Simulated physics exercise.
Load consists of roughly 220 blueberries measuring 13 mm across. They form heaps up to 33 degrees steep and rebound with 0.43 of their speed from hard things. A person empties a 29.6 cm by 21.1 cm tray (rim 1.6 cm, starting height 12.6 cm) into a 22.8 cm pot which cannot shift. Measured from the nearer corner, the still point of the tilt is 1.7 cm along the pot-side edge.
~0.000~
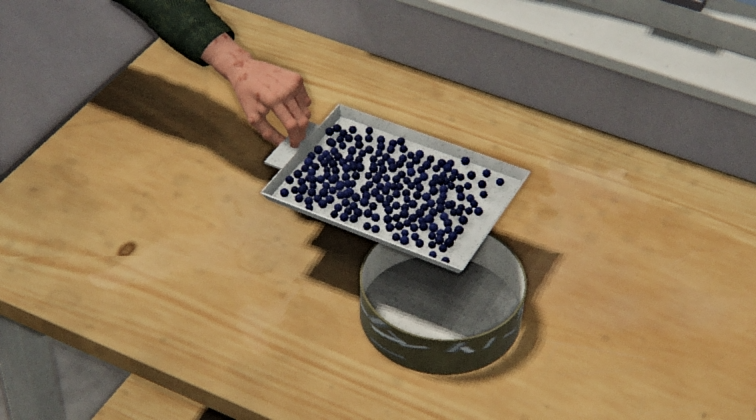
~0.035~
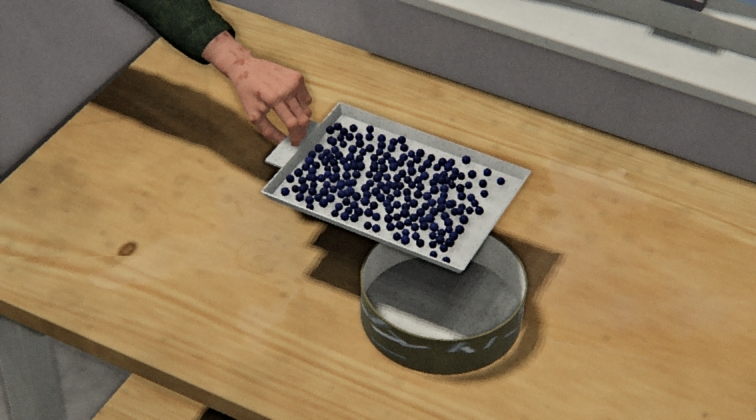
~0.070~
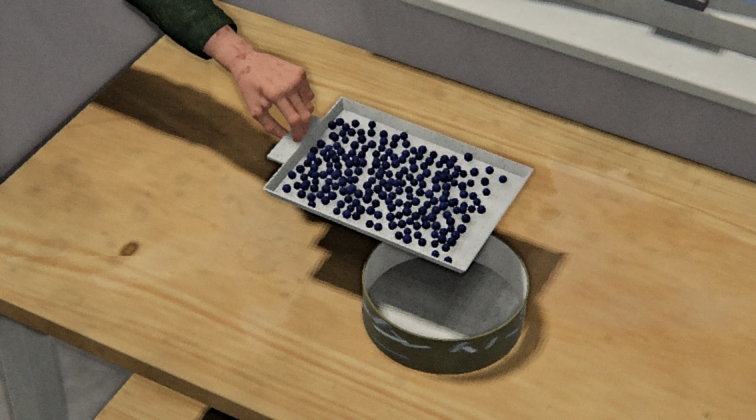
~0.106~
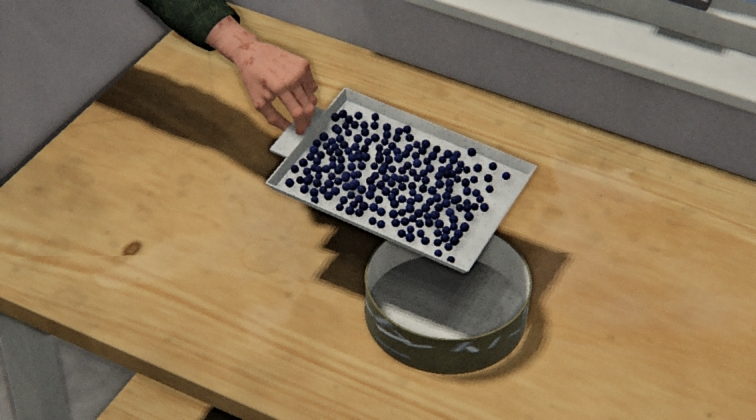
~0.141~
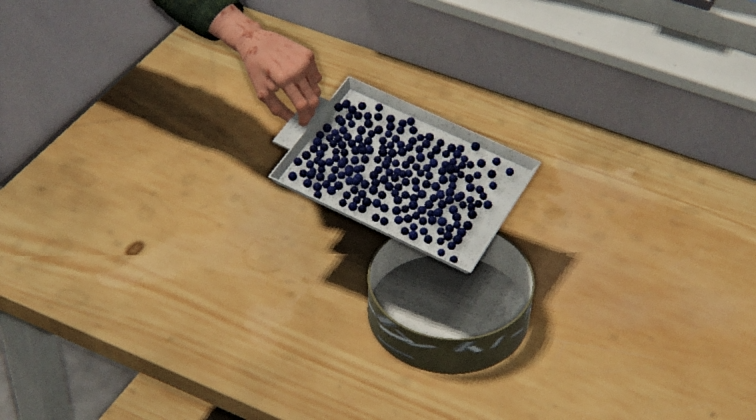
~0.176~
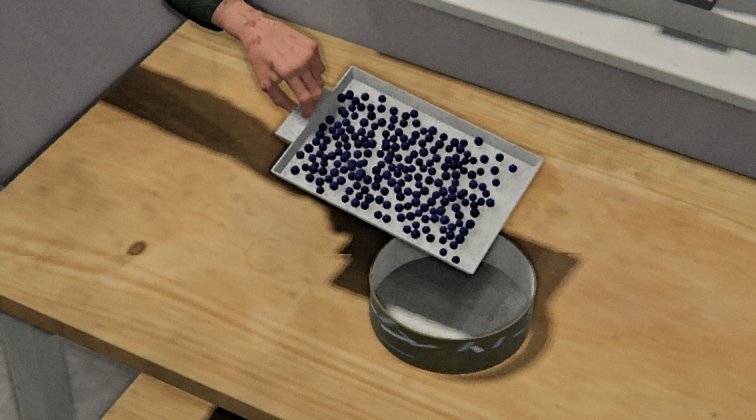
A shallow metal tray covered in dark blue berries tilted slightly toward a round pot on a wooden table, its left side rising as a hand moved beside it, while the berries barely shifted.
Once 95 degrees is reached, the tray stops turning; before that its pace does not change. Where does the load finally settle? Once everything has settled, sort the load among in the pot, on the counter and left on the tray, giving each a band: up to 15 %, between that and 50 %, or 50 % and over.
Pot: 50 % and over; counter: Between 15 and 50 %; tray: Up to 15 %.
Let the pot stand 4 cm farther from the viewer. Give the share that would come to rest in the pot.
25 per cent.
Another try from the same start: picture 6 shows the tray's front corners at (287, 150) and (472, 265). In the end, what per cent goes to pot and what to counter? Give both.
In the pot: 30 per cent; on the counter: 70 per cent.
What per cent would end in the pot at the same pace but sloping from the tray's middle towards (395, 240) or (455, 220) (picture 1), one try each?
That would be close to 70 per cent and then close to 45 per cent.
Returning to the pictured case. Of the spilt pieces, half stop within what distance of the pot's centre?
Distance: Some 22 cm.
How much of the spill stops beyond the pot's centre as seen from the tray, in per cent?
It comes to near 100 percent.
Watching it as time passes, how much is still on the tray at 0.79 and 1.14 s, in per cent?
The figures go 40 and then 0.
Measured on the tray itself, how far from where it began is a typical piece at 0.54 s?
By then it sits near 7 cm from where it began.
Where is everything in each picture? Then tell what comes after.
In the first frame, tray tilt 0 degrees, front corners at (268, 191) and (460, 264); middle of the pieces at (388, 186); pot at (443, 279).
In the second frame, tray tilt 1 degrees, front corners at (269, 190) and (460, 264); middle of the pieces at (389, 185).
In the third frame, tray tilt 2 degrees, front corners at (271, 187) and (462, 265); middle of the pieces at (391, 182).
In the fourth frame, tray tilt 5 degrees, front corners at (274, 181) and (465, 265), lowest corner right front; middle of the pieces at (394, 177).
In the fifth frame, tray tilt 9 degrees, front corners at (277, 175) and (468, 266), lowest corner right front; middle of the pieces at (398, 172).
In the sixth frame, tray tilt 13 degrees, front corners at (279, 169) and (470, 267), lowest corner right front; middle of the pieces at (401, 167); pot at (453, 278). The tray's pace is about 110 degrees a second.
Then, at 0.54 s, tilt 52 degrees; the tray holds 100 %, the pot 0 %.
Then, at 0.79 s, tilt 80 degrees; the tray holds 40 %, the pot 30 %.
Then, at 1.14 s, tilt 95 degrees; the tray holds 0 %, the pot 75 %.
In the end, at 1.7 s, pot 75 %, counter 25 %, tray 0 %.
